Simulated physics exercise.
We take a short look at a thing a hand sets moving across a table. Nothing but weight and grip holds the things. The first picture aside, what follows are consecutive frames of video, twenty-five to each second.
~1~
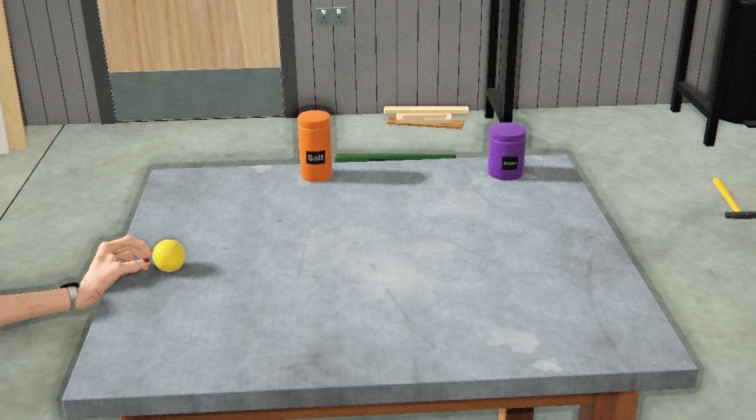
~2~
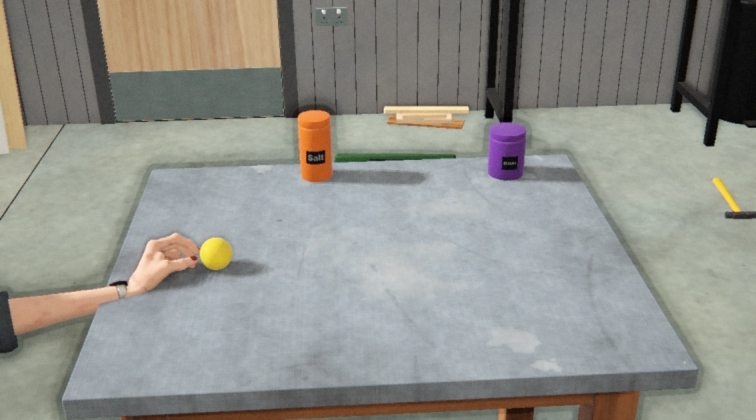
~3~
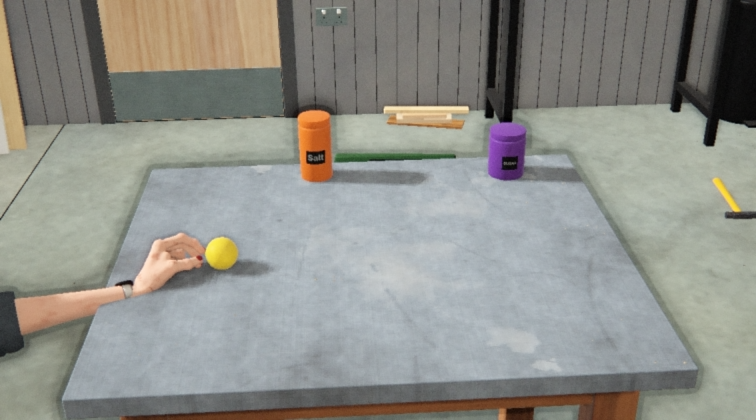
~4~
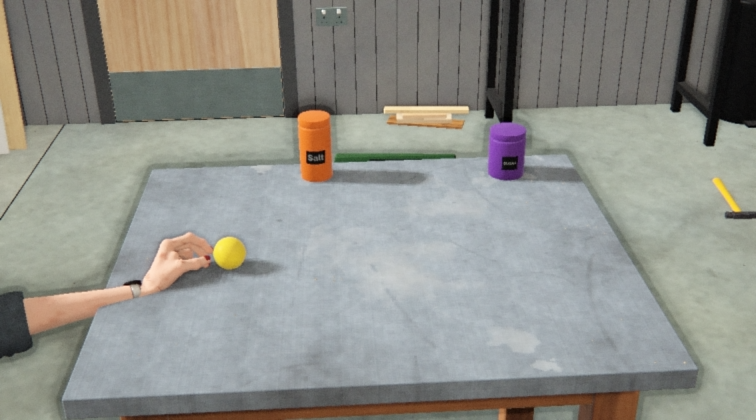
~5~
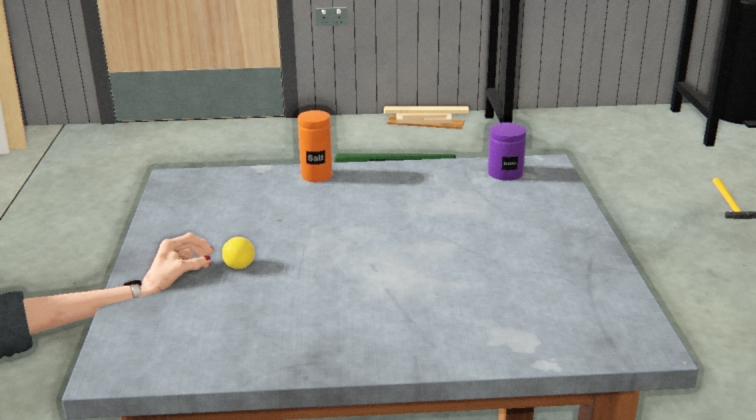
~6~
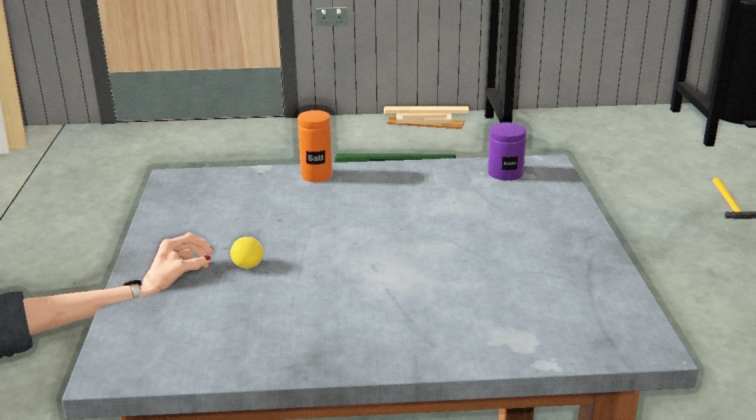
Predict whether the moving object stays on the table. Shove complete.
Doesn't make it off.
Then, 0.30 s on from there, yellow lemon shifted well along near (302, 250).
Then, 0.60 s on from there, yellow lemon shifted well along near (341, 249).
In the end, moved from the start, yellow lemon. At the end, from the last picture's camera, yellow lemon near (372, 248).
